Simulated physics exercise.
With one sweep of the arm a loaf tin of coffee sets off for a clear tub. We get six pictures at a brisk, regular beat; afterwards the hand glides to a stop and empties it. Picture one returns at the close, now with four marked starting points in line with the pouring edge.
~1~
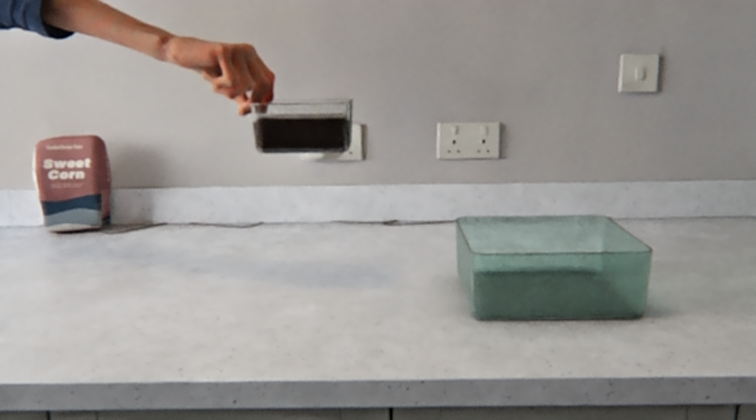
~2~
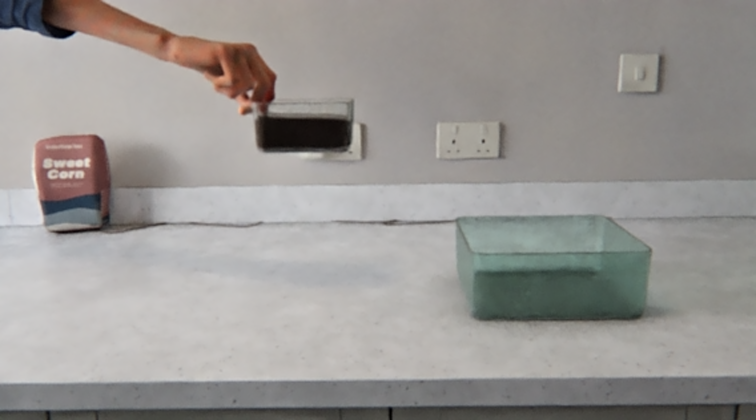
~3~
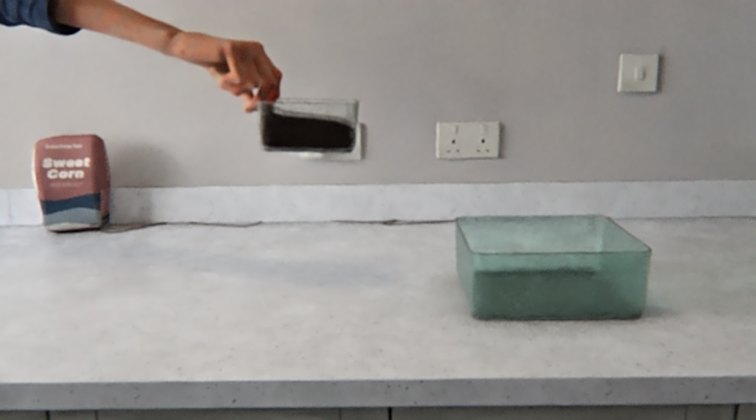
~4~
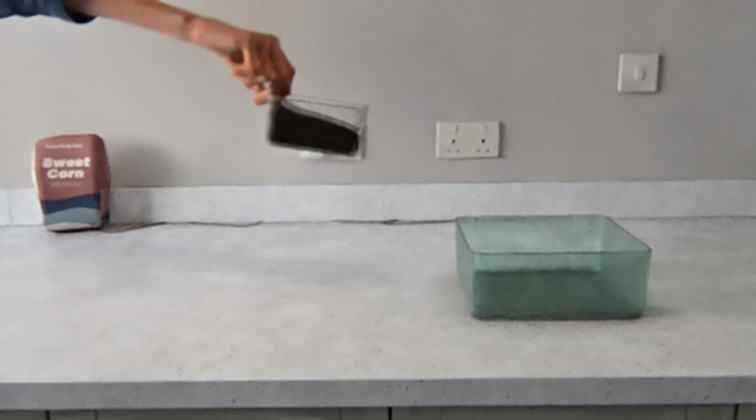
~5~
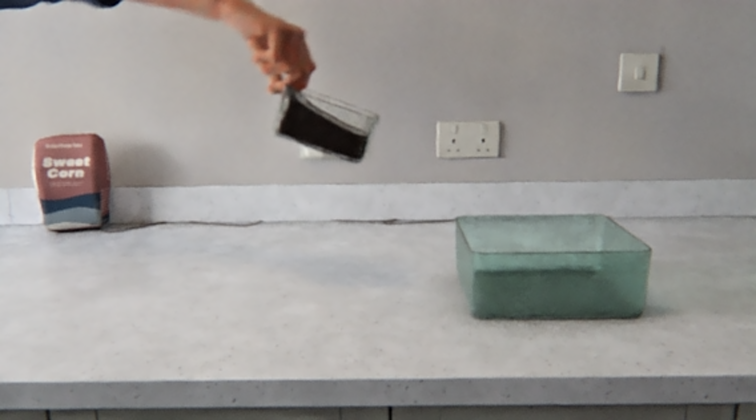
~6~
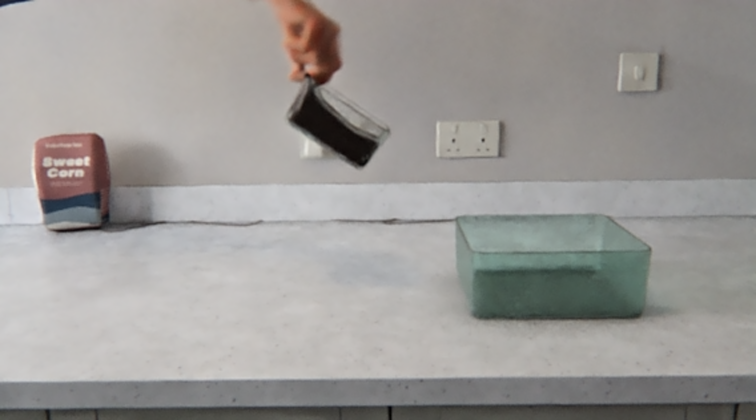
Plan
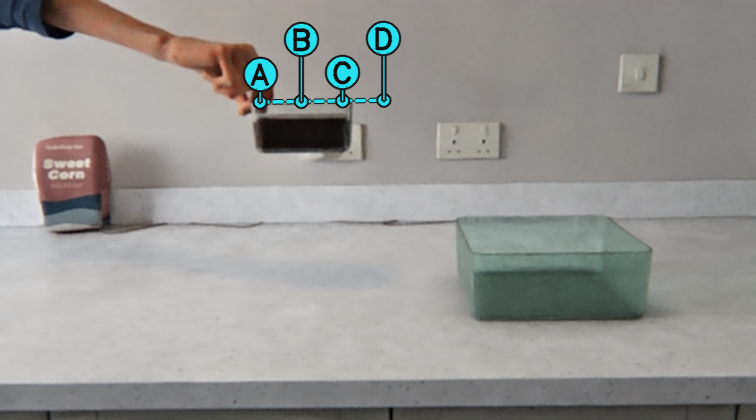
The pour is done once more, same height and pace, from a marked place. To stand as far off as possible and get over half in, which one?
Go for B.
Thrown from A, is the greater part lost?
Yes, it does.
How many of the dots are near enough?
Three.
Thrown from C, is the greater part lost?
No.
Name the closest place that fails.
It is A.
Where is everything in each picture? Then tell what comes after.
Upright, lip at (350, 100); tub from (471, 318) to (643, 316); nothing has left yet.
Upright, lip at (351, 100); nothing has left yet.
Upright, lip at (356, 101); nothing has left yet.
Tipped about 9°, lip at (365, 107); nothing has left yet.
Tipped about 20°, lip at (377, 116); nothing has left yet.
Tipped about 35°, lip at (389, 129); nothing has left yet.
On the marked copy, A at (260, 102); B at (301, 101); C at (342, 100); D at (383, 100).
For place A, about 19 % lands in the tub, 76 % falls short and 5 % goes beside or beyond.
For place B, about 69 % lands in the tub, 23 % falls short and 9 % goes beside or beyond.
For place C, about 73 % lands in the tub, 7 % falls short and 19 % goes beside or beyond.
For place D, about 88 % lands in the tub, 4 % falls short and 7 % goes beside or beyond.
